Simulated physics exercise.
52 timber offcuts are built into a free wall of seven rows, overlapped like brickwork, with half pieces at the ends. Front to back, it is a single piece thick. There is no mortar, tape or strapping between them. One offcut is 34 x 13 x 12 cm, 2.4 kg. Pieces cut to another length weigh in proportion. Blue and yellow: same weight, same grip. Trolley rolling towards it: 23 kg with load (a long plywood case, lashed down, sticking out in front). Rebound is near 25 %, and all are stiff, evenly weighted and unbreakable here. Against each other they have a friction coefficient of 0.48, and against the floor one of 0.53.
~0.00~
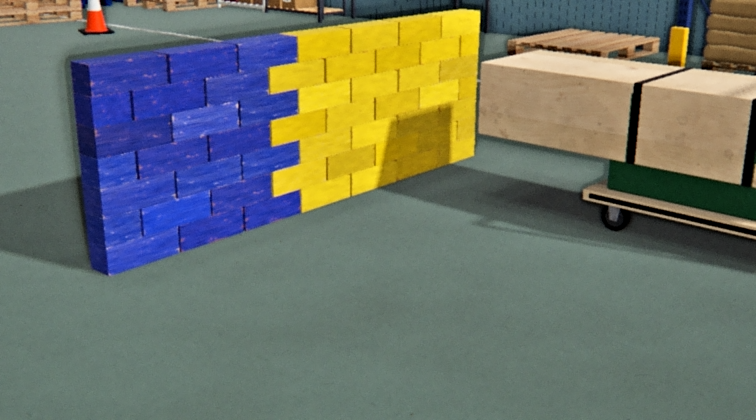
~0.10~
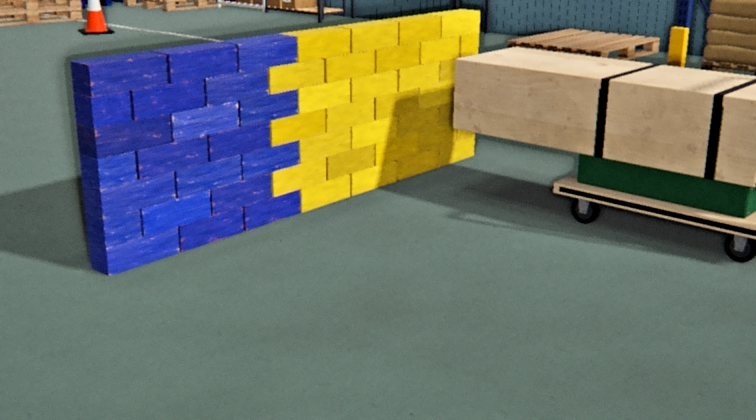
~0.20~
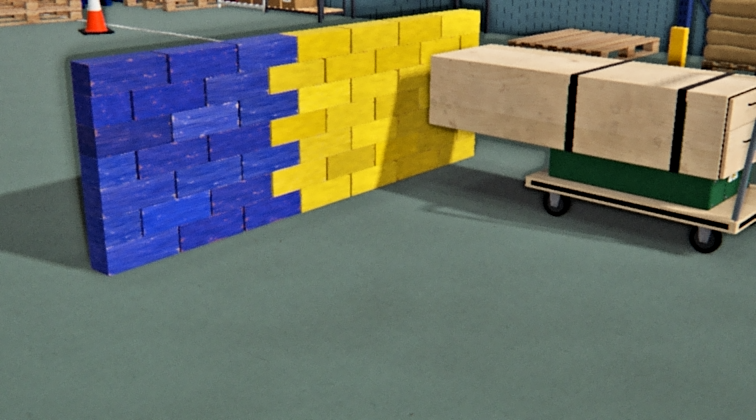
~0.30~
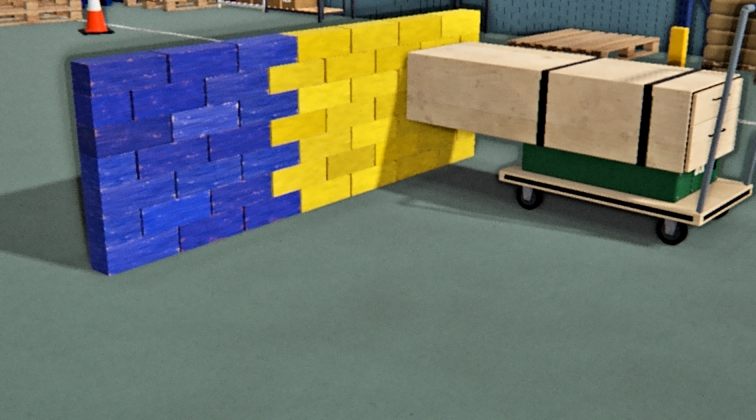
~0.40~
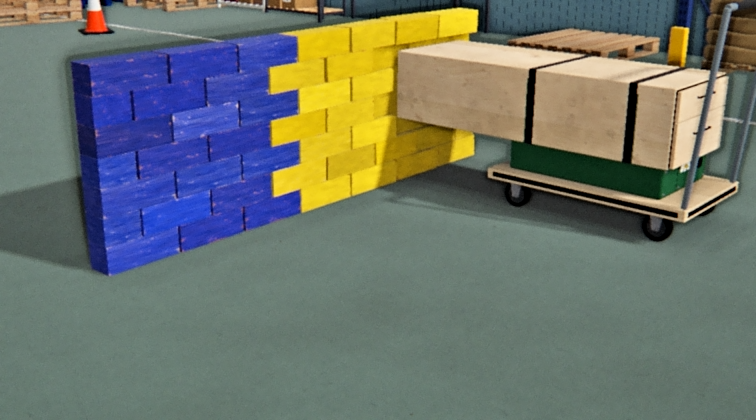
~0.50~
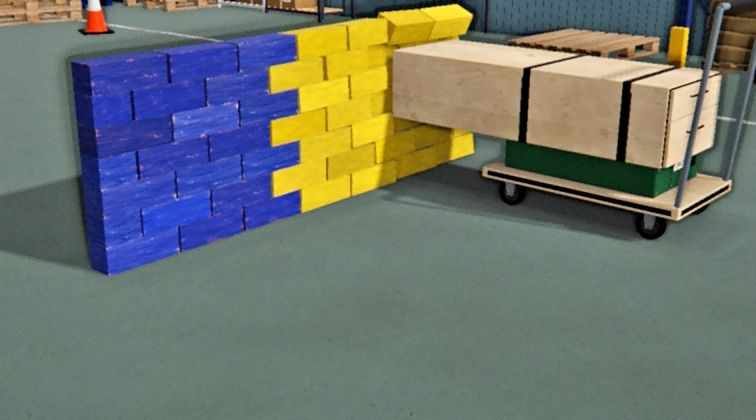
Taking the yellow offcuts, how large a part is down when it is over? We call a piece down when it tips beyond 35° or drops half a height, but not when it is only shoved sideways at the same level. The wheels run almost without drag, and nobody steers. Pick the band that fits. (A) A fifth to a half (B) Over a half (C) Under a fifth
The answer is B.
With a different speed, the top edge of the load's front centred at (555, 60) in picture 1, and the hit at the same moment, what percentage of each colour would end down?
Blue 0%, yellow 60%.
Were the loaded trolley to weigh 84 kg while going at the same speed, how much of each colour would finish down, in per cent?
Blue 0, yellow 50 %.
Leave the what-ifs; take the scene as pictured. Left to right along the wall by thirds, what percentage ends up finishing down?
0, 20 and 80 per cent, from left to right.
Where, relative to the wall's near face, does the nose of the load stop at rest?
10 cm past it.
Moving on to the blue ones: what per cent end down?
Colour blue - 0 percent down at the end.
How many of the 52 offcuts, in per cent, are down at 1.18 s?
35 %.
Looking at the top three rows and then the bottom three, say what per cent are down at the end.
For the top it's 50 in a hundred, for the bottom 20 in a hundred.
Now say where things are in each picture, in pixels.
In the first frame (each place is the centre of the face we see best), load (490, 86) 47 cm short of the wall; top yellow offcut (325, 45); top blue offcut (205, 64); all as stacked.
The second frame shows load (464, 82) 32 cm short of the wall; top yellow offcut (325, 45).
The third frame shows load (439, 78) 17 cm short of the wall; top yellow offcut (325, 45).
The fourth frame shows load (416, 74) 20 mm short of the wall; top yellow offcut (325, 45).
The fifth frame shows load (406, 72) 46 mm into the wall's line; top yellow offcut (325, 45); steepest lean 4°, the offcut at (418, 30); 17 have shifted.
The sixth frame shows load (401, 72) 8 cm into the wall's line; top yellow offcut (323, 43) moved 16 mm; top blue offcut (205, 64); steepest lean 25°, the offcut at (412, 33); 23 have shifted.
By 0.70 s, load 11 cm past the wall's line, still rolling; 2 of the 31 yellow offcuts down (2 of 52 in all colours); top yellow offcut tilted 20°.
By 0.94 s, load 12 cm past the wall's line, stopped; 17 of the 31 yellow offcuts down (17 of 52 in all colours); top yellow offcut tilted 53°, 53 mm lower.
By 1.18 s, load 12 cm past the wall's line, stopped; 18 of the 31 yellow offcuts down (18 of 52 in all colours); top yellow offcut on its side.
When it is over (2.0 s), load 12 cm past the wall's line, stopped; 18 of the 31 yellow offcuts down (18 of 52 in all colours); top yellow offcut upside down; top blue offcut unmoved. That is 58 per cent. In pixels of the last frame, middles, top yellow offcut near (203, 190), top blue offcut near (195, 62).
